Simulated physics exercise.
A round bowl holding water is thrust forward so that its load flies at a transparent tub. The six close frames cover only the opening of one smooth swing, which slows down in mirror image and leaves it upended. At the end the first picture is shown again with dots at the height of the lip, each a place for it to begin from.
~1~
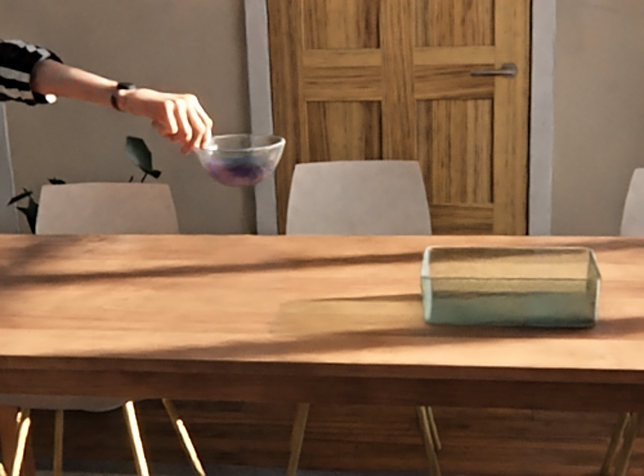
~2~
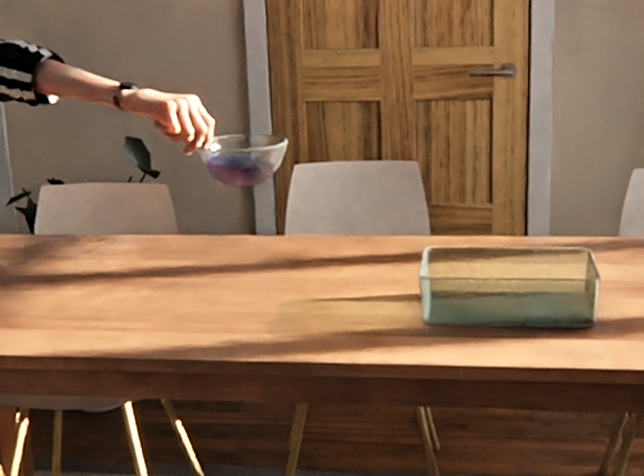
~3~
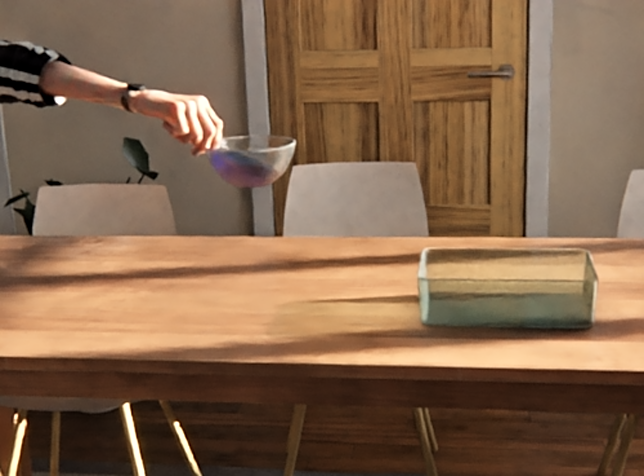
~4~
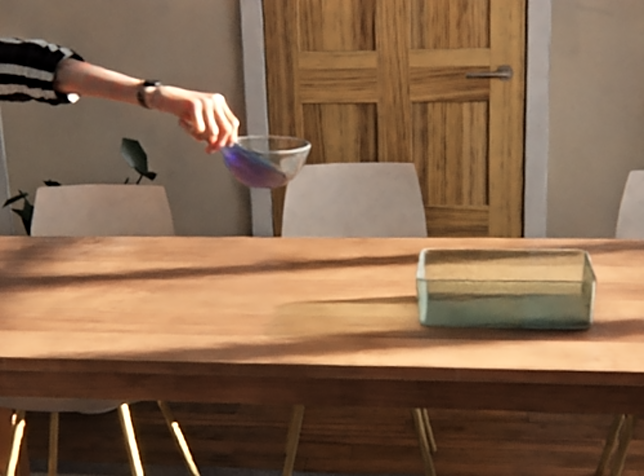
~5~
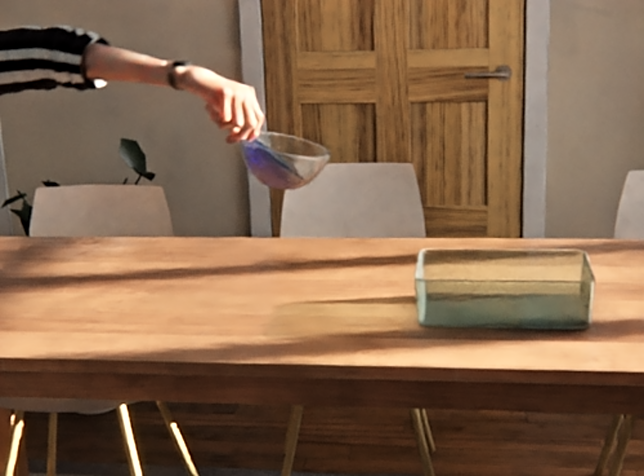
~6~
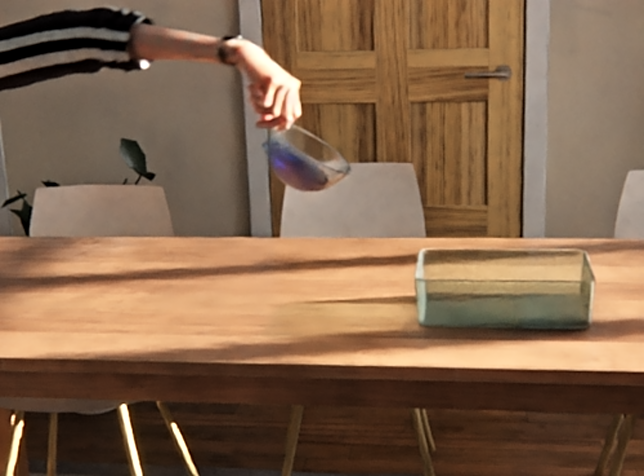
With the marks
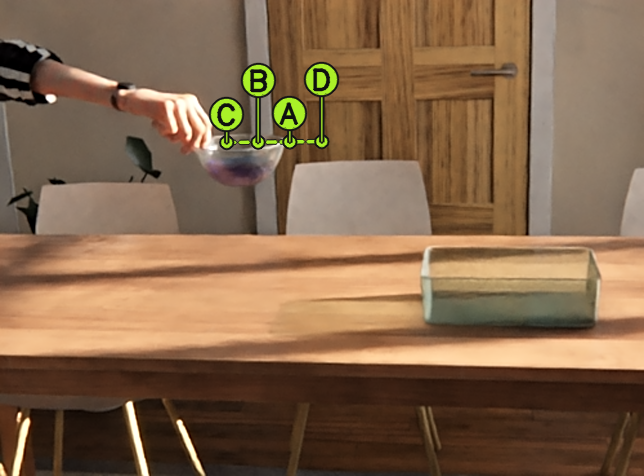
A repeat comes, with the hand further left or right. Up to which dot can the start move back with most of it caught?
B is the one.
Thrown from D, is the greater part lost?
No, that is safe.
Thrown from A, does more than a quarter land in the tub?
Yes, it does.
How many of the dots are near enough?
Three of the four.
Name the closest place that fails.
Place C.
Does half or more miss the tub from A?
No, not at all.
On the marked copy, A at (289, 141); B at (258, 142); C at (226, 142); D at (321, 141).
For place A, about 76 % lands in the tub, 4 % falls short and 20 % goes beside or beyond.
For place B, about 71 % lands in the tub, 16 % falls short and 13 % goes beside or beyond.
For place C, about 25 % lands in the tub, 66 % falls short and 8 % goes beside or beyond.
For place D, about 67 % lands in the tub, 5 % falls short and 27 % goes beside or beyond.
